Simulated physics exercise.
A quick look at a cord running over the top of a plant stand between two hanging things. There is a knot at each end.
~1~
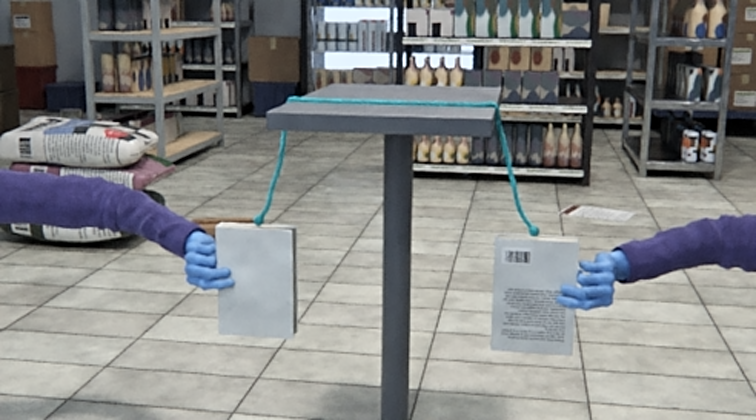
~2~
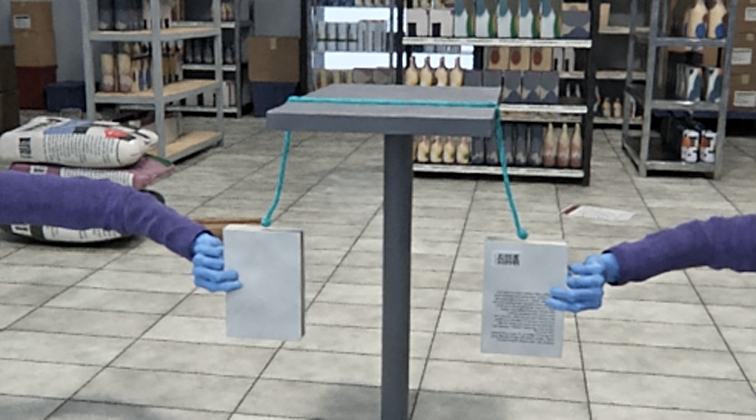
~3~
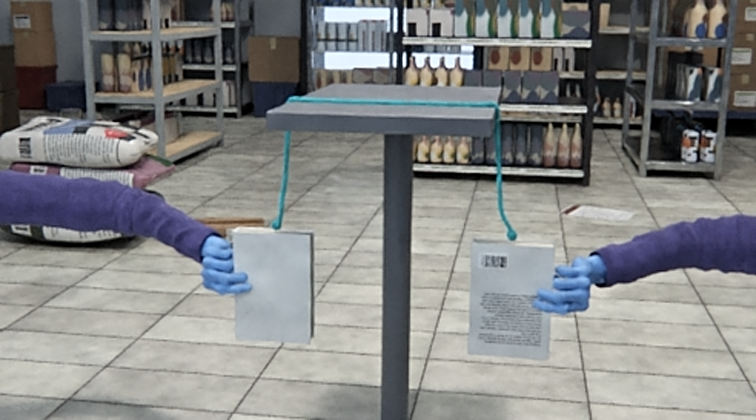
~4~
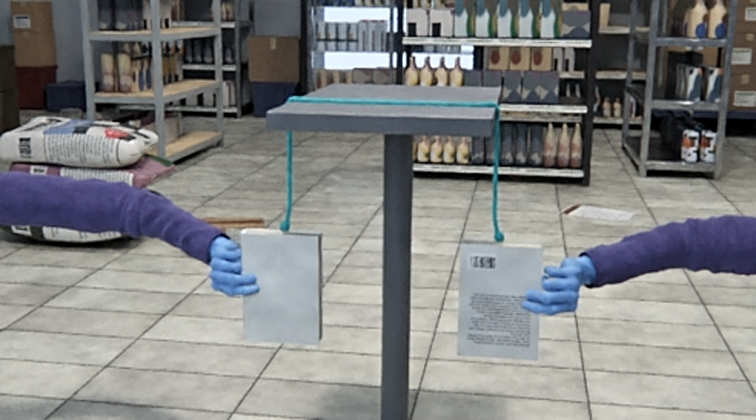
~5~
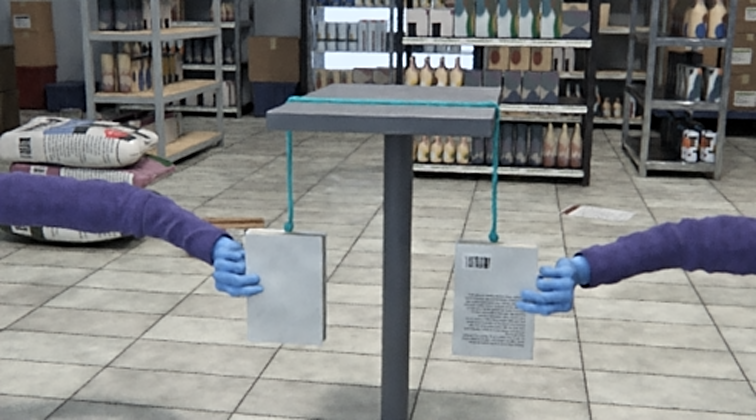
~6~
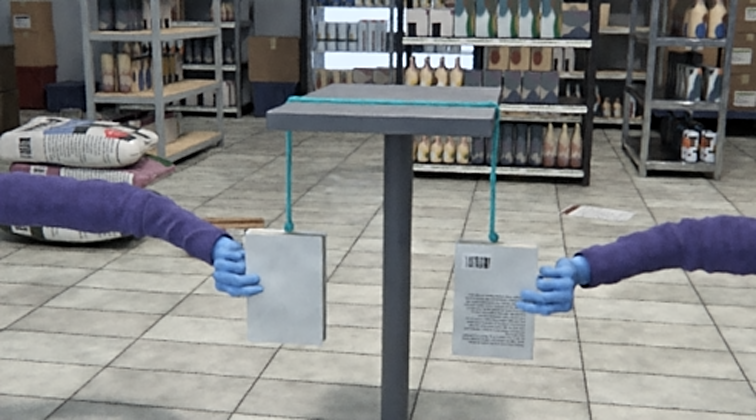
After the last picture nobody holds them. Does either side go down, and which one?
In the end the cord stays as it is.
Then, 0.22 s on from there, left book still level near (288, 289); right book still level near (492, 301).
In the end, left book still level near (295, 290); right book still level near (485, 301). The cord hangs still.
